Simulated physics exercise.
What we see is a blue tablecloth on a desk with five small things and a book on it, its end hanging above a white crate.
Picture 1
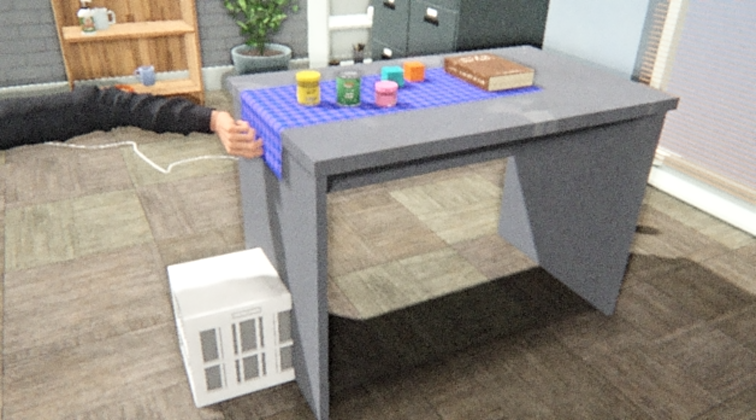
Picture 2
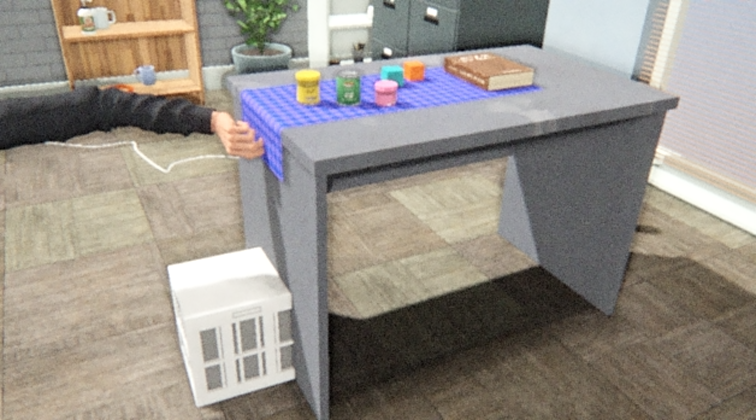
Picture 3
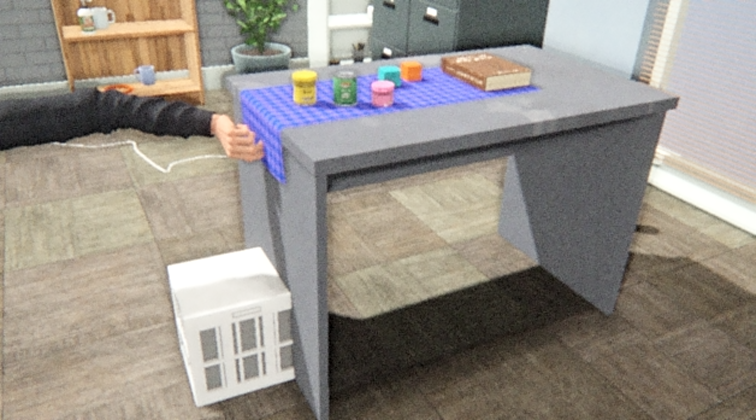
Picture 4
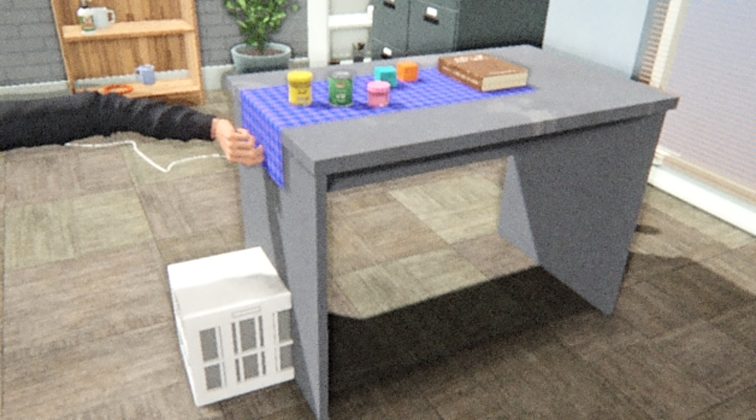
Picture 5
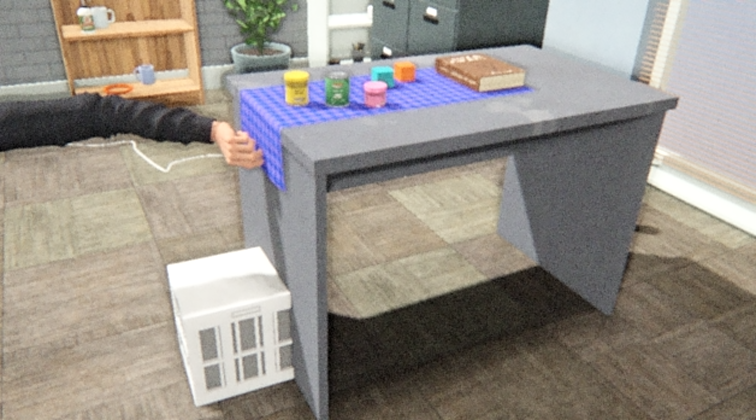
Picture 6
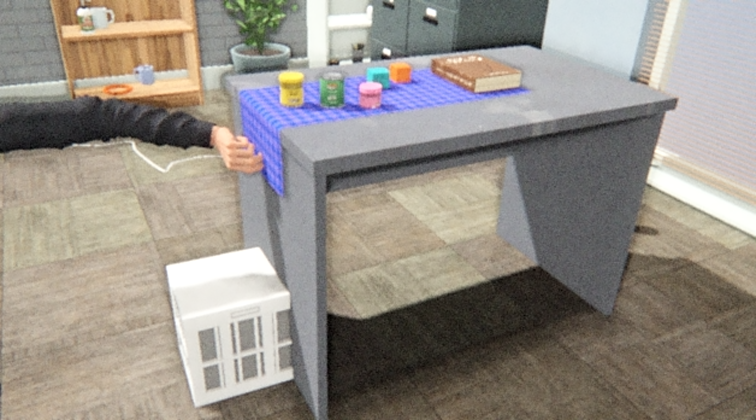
A hand slowly pulling a blue tablecloth down over a desk's left edge, small pots and a book shifting slightly left.
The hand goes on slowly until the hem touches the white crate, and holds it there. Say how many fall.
The count of fallen things is three.
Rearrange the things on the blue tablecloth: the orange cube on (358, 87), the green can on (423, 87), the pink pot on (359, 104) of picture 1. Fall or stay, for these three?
The orange cube is carried off, the green can holds on, the pink pot is carried off.
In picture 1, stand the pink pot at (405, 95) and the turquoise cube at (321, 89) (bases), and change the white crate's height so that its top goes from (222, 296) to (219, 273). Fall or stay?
The pink pot remains up; the turquoise cube is carried off.
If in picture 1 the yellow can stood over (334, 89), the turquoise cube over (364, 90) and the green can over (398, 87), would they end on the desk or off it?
The yellow can comes down, the turquoise cube tumbles off, the green can stays on.
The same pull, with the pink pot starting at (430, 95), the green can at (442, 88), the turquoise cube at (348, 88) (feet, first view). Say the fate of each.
The pink pot remains up; the green can stays on; the turquoise cube is carried off.
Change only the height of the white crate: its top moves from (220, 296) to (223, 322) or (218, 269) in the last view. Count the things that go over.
Over the edge go 4 and 2.
Soon after, hem near (263, 235); yellow can gone.
After that, hem on the crate; yellow can, green can and pink pot gone.
In the end, hem on the crate; yellow can, green can and pink pot gone. It carries off three.
